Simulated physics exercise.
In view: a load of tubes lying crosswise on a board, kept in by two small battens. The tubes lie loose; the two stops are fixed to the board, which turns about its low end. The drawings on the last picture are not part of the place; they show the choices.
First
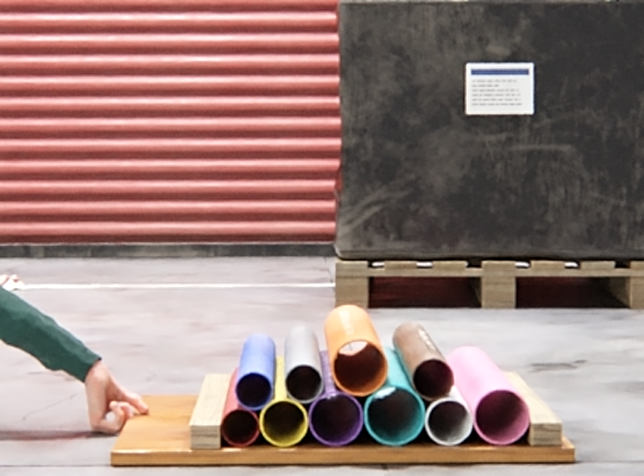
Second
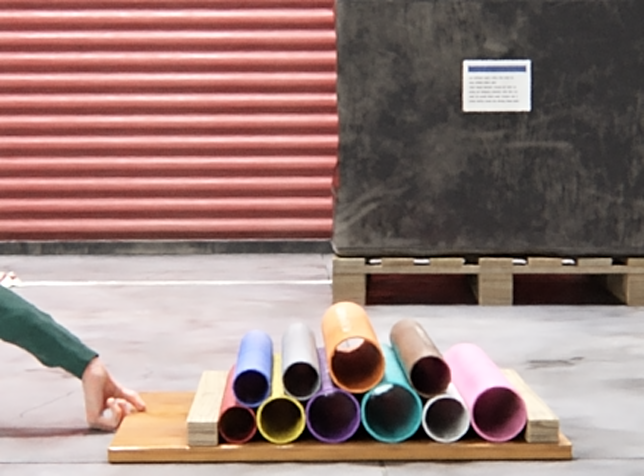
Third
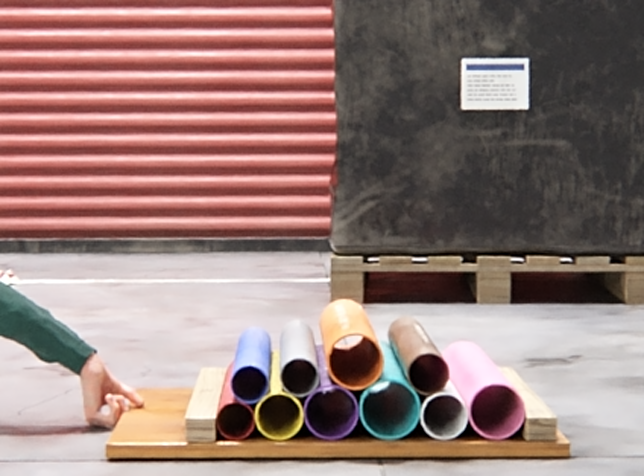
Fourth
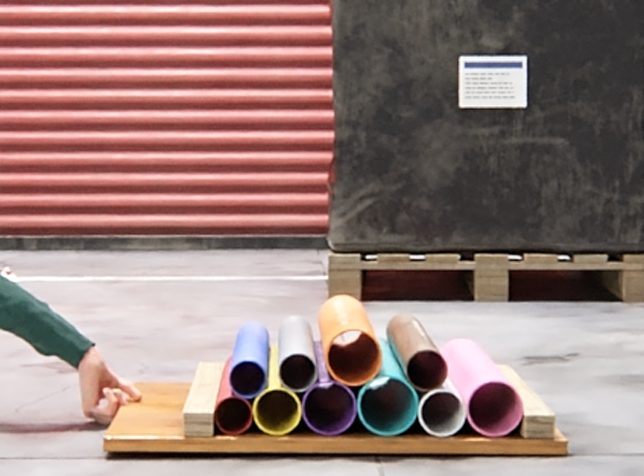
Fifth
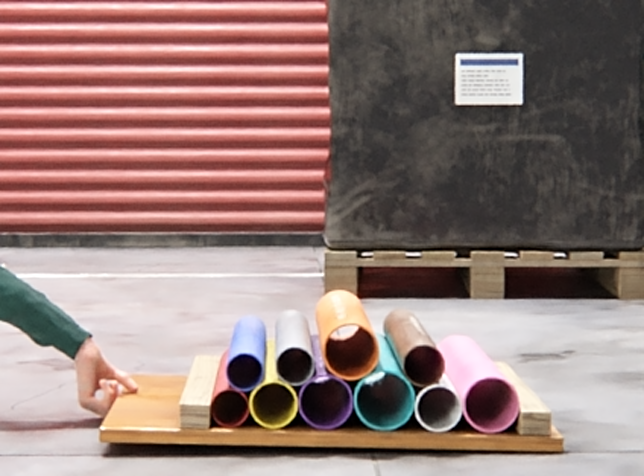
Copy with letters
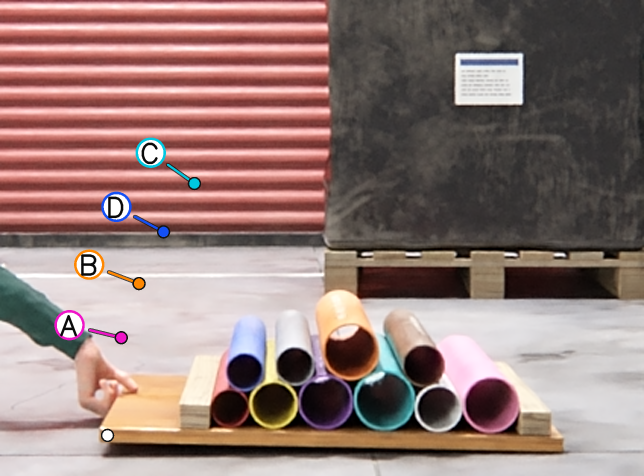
At first, a hand grips the left end of a wooden board lying flat, with colourful tubes stacked between two small battens. The hand then slowly raises that end a little, tilting the board slightly down to the right, while the tubes keep their places in the stack.
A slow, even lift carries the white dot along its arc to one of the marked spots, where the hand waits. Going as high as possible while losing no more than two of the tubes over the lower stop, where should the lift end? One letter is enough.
The highest mark that will do is C.
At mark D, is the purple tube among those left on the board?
Yes, with D.
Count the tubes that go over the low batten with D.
At D the number is one.
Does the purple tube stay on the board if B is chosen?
Yes.
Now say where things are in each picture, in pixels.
The first frame shows turquoise tube (395, 415); white tube (449, 421); pink tube (501, 416).
The second frame shows pink tube (498, 413); brown tube (430, 376).
The third frame shows board (333, 408); red tube (235, 420); yellow tube (279, 416); turquoise tube (390, 409).
The fourth frame shows board (331, 404); red tube (234, 415); yellow tube (277, 411).
The fifth frame shows board (327, 398); red tube (230, 408); yellow tube (274, 404).
On the marked copy, A at (121, 338); B at (139, 284); C at (194, 183); D at (163, 232); the white dot at (108, 436).
Taking C. A third of the way, board at 20°.
Two thirds of the way, board at 35°.
When it is over, board at 35°, two over the low batten (brown, orange).
As for the rest, A none over the low batten; B none over the low batten; D one over the low batten (brown).
